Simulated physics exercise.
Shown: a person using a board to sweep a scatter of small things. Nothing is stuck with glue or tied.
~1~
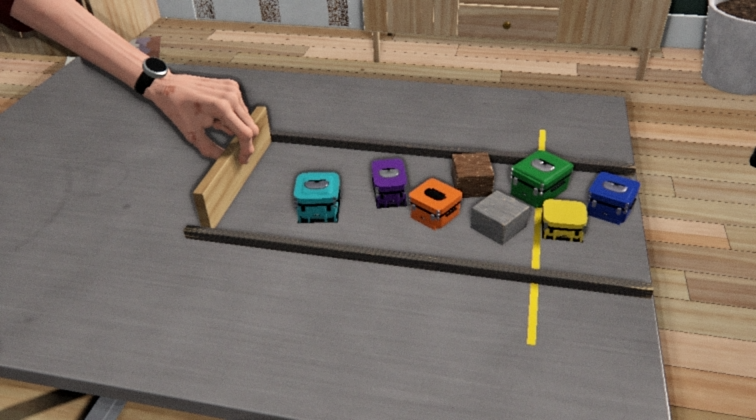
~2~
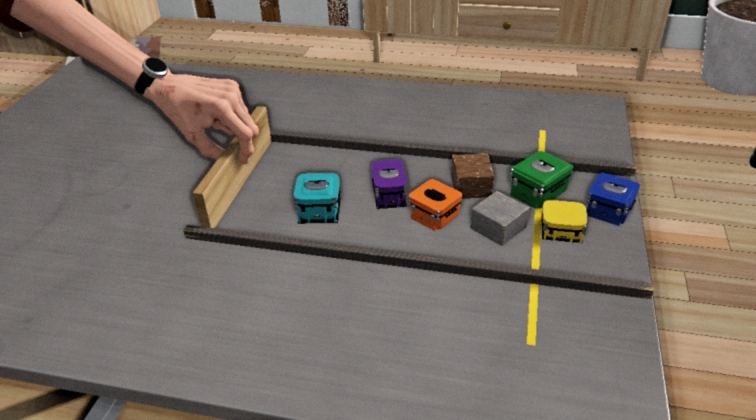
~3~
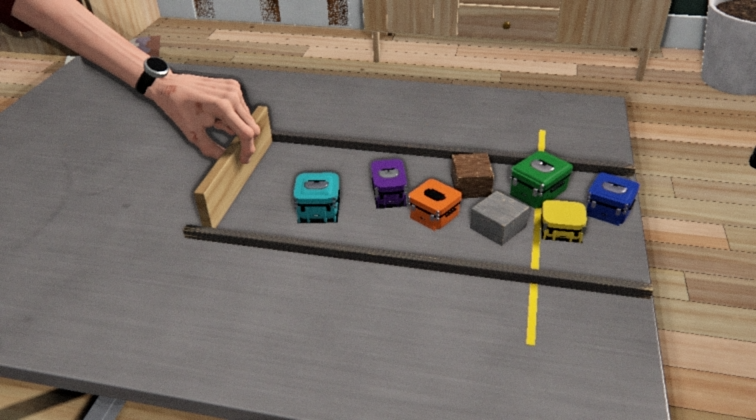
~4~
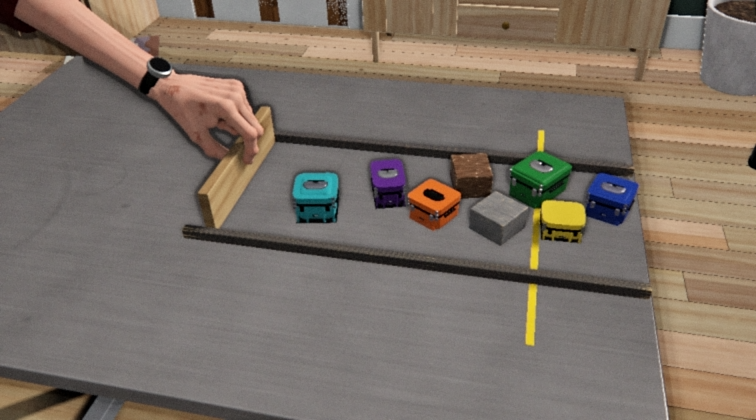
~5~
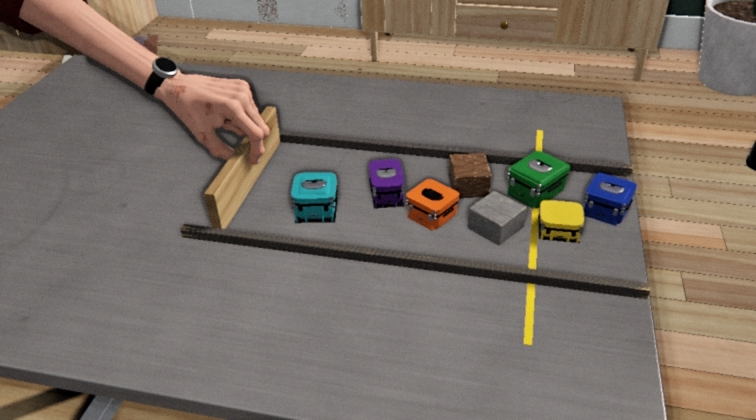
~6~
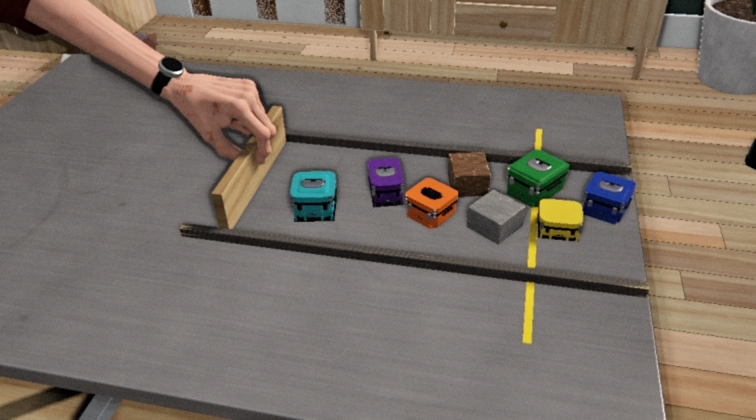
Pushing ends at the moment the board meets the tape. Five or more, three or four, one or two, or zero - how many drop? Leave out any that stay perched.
The push is going to clear one or two off the end.
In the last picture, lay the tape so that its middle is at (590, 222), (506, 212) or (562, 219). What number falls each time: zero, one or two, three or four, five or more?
One after another: Five or over, one or two, three or four.
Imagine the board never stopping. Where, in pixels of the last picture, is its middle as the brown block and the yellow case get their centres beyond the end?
The middle is at (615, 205) when it's the brown block, and at (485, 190) when it's the yellow case.
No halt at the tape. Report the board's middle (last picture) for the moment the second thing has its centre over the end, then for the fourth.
Around (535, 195); afterwards around (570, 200).
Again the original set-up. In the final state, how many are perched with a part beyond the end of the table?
Result: 2.
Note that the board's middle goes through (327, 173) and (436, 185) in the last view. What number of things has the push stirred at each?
First position 1; second position 6.
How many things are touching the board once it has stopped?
It's 3.
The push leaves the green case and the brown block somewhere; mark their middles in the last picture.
The green case settles near (604, 185); as for the brown block, near (564, 173).
Early on, none off yet; blue case at rest near (608, 198); yellow case at rest near (559, 220); green case at rest near (537, 179).
A while later, none off yet; blue case at rest near (608, 198); yellow case at rest near (564, 221); green case at rest near (537, 179).
Further along, none off yet; blue case at rest near (608, 198); yellow case travelled well along near (642, 234); green case travelled a little near (558, 180).
Finally, the number that fall off is one or two; lost, yellow case.
